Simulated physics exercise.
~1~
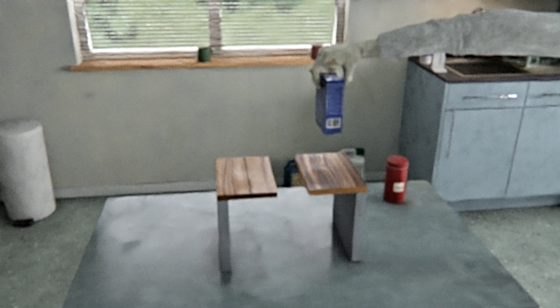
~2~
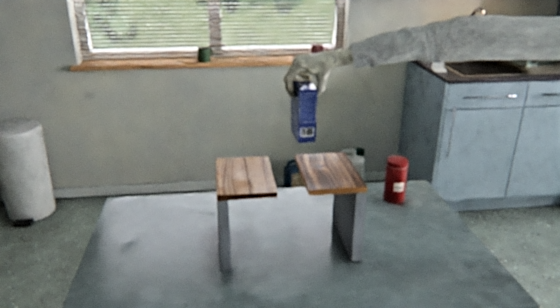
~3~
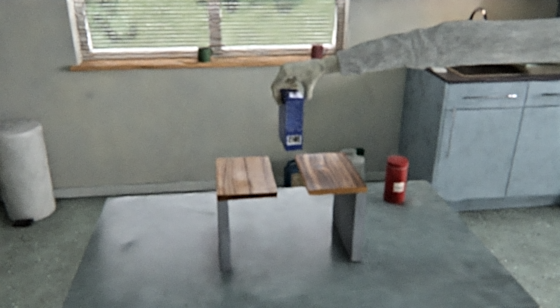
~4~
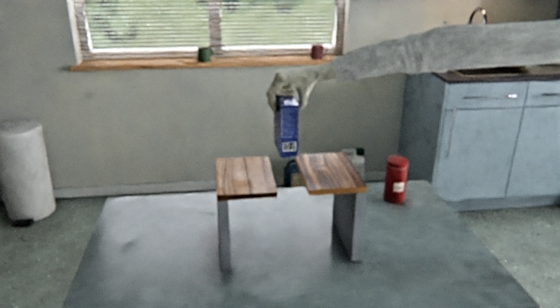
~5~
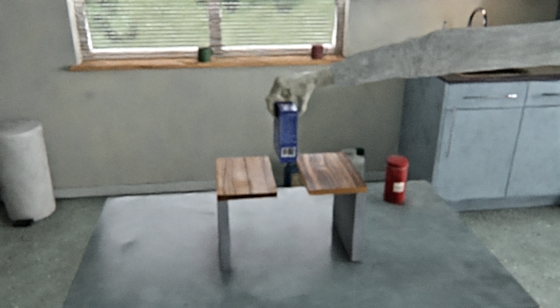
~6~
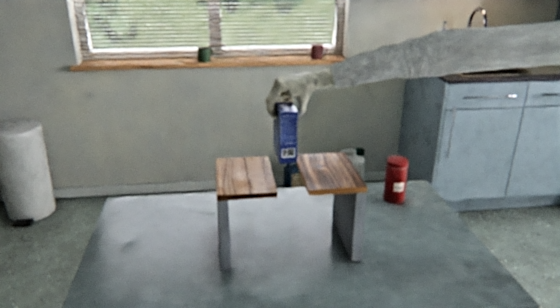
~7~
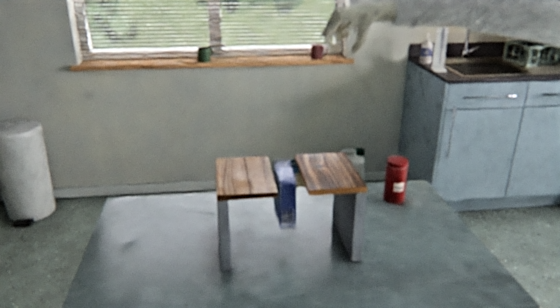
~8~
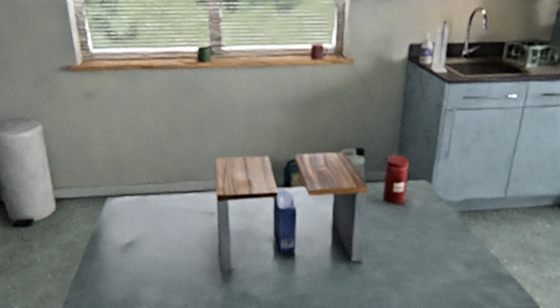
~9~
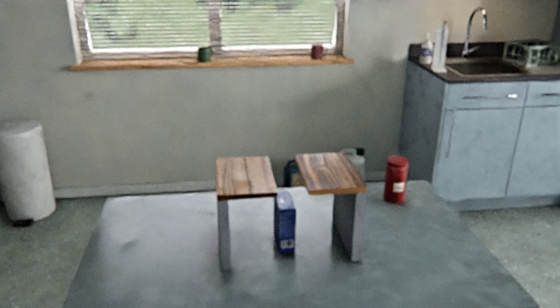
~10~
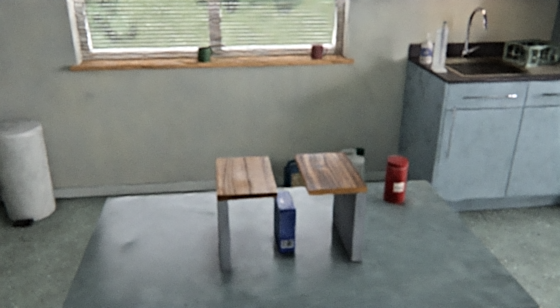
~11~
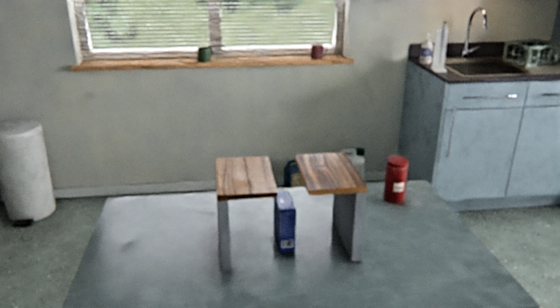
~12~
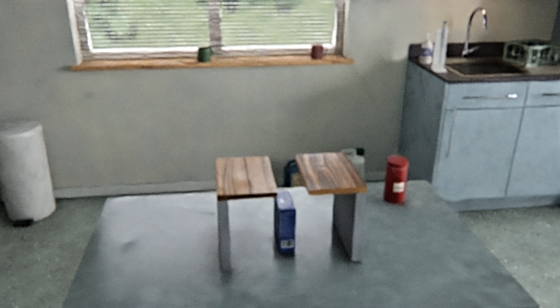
Blue packet moving left in a gloved hand, then dropping upright through the gap between two wooden-topped stands onto the table.
